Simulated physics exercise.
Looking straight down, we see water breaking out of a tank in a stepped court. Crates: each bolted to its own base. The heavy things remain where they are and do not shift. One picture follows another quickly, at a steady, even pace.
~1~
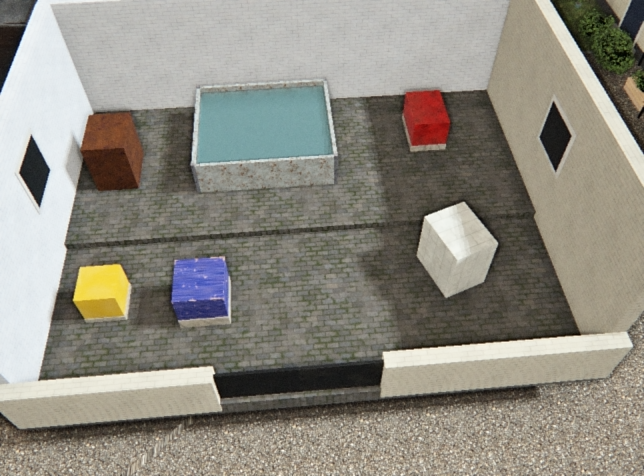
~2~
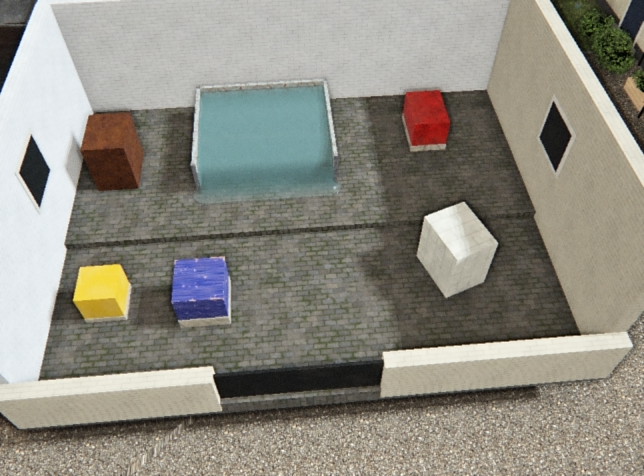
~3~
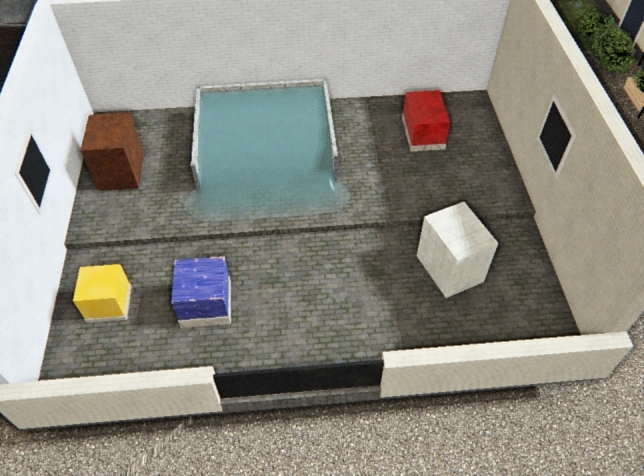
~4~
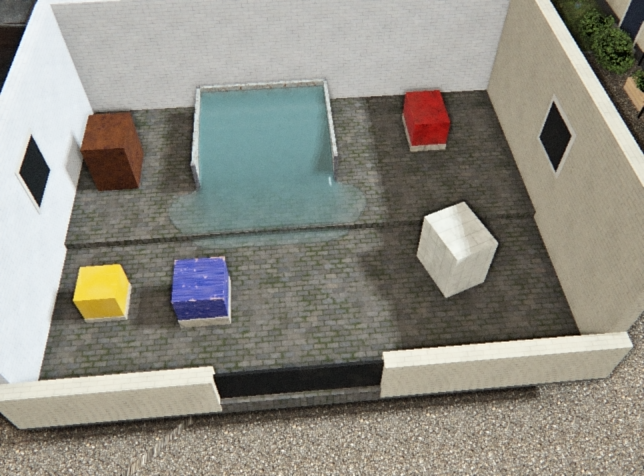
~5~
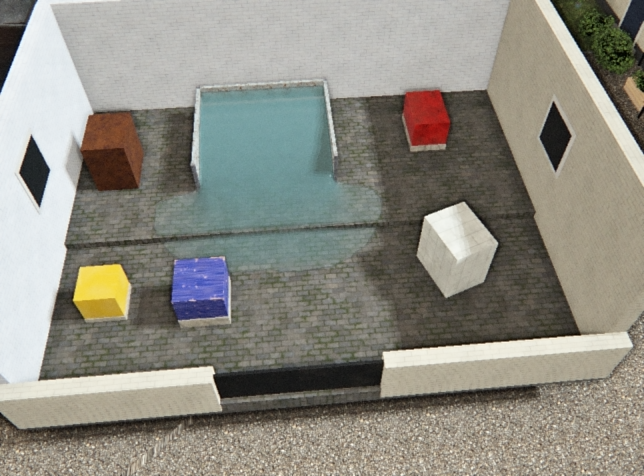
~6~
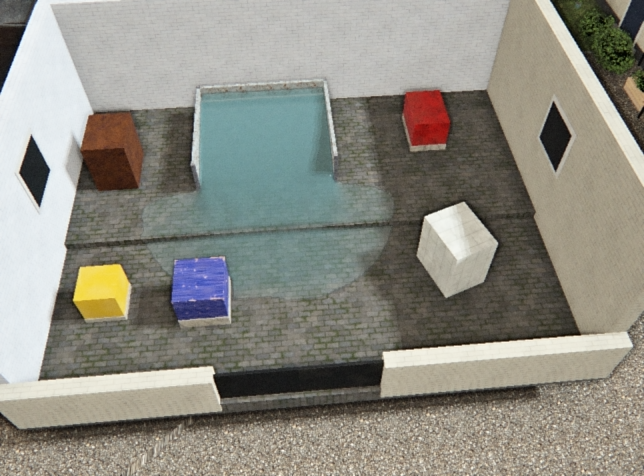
In the video, a walled court holds a water tank and several colored blocks; the tank's near side opens and water spreads across the paving, crosses the low step, and reaches the area around the blue block.
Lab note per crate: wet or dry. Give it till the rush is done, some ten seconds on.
In order: The yellow crate will be caught by the water; the blue crate will be caught by the water; the red crate will be missed by the water.
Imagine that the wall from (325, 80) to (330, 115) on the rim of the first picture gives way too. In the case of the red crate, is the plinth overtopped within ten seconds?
My reading: The red crate is soaked.
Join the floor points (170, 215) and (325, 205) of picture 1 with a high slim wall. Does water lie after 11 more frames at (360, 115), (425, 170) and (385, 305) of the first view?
Taking the three spots in order: Spared, soaked, soaked.
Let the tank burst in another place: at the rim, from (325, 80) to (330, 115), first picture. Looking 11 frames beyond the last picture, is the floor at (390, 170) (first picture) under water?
Submerged.
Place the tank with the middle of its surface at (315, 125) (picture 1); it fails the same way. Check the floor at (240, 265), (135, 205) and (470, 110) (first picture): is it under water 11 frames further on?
As listed: Under water, clear, no water.
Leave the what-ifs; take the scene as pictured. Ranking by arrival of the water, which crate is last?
It would be the red one.
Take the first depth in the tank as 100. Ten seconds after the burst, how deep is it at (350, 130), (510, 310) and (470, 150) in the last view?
Readings in sequence: 2, 30, 2 percent.
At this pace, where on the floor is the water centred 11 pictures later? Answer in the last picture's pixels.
Point: (272, 243).
A moment on, water covers 35 % of the floor; the yellow crate water round its plinth, the blue crate water round its plinth, the red crate not reached.
Next, water covers 45 % of the floor; the yellow crate water round its plinth, the blue crate water round its plinth, the red crate not reached.
Then, water covers 55 % of the floor; the yellow crate water round its plinth, the blue crate water round its plinth, the red crate not reached.
Later, water covers 75 % of the floor; the yellow crate water round its plinth, the blue crate water round its plinth, the red crate water round its plinth.
In the end, water covers 70 % of the floor; the yellow crate was topped, the blue crate was topped, the red crate stayed above the water.
